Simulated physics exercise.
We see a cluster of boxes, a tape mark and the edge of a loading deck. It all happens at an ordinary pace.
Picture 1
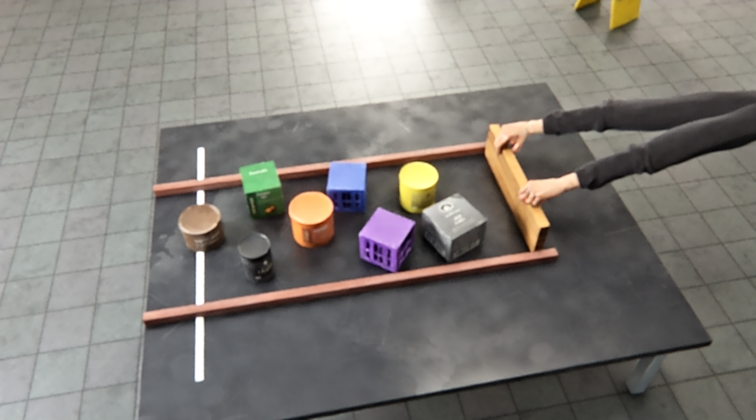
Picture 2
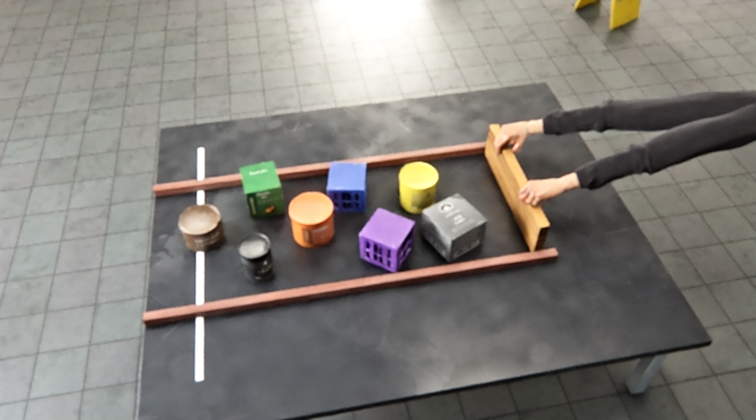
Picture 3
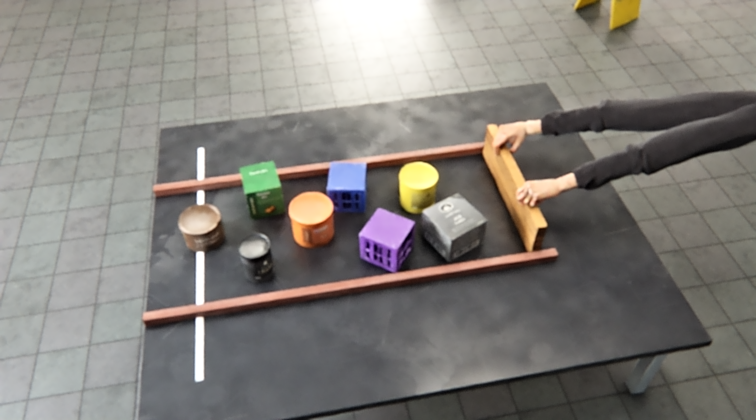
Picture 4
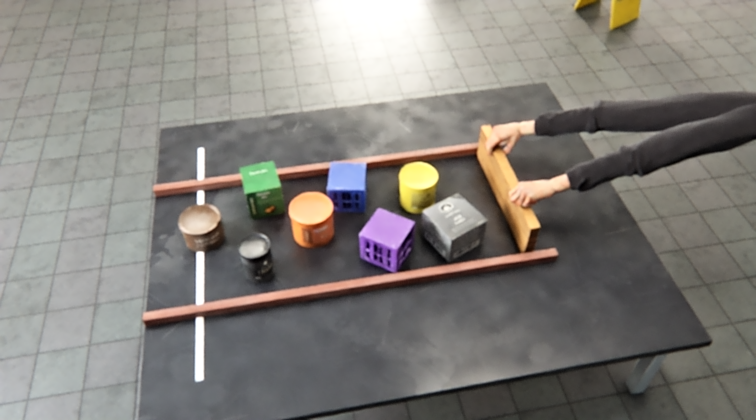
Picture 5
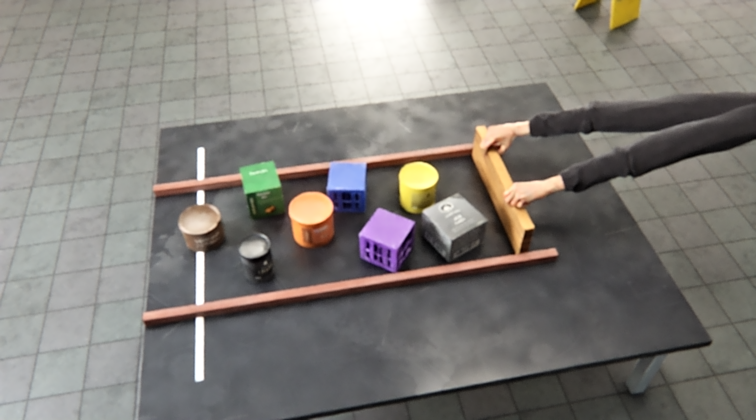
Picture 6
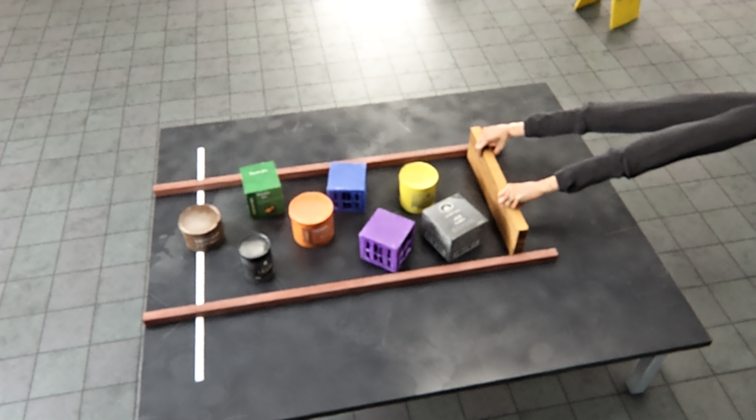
Two hands slide a wooden plank slightly left toward still boxes and pails on a black table.
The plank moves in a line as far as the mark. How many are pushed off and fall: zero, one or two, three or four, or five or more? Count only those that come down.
Here the number that fall off is five or more.
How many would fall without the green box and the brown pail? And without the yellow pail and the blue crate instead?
3 in the first case, 3 in the second.
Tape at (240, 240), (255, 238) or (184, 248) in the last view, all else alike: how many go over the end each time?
Down on the ground: 2, 0 and 5.
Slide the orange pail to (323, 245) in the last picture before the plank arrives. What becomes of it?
Then it falls.
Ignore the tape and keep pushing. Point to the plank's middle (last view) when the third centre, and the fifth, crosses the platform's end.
First at (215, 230), next at (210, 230).
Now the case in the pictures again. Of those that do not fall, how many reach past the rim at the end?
The number is 0.
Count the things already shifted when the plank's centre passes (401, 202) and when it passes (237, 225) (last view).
By then 4, and 8.
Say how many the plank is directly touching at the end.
It touches 3.
A little later, none off yet; brown pail at rest near (203, 229); black pail at rest near (257, 259); green box at rest near (262, 190).
When it is over, the number that fall off is five or more; down, purple crate, orange pail, green box, black pail and brown pail.
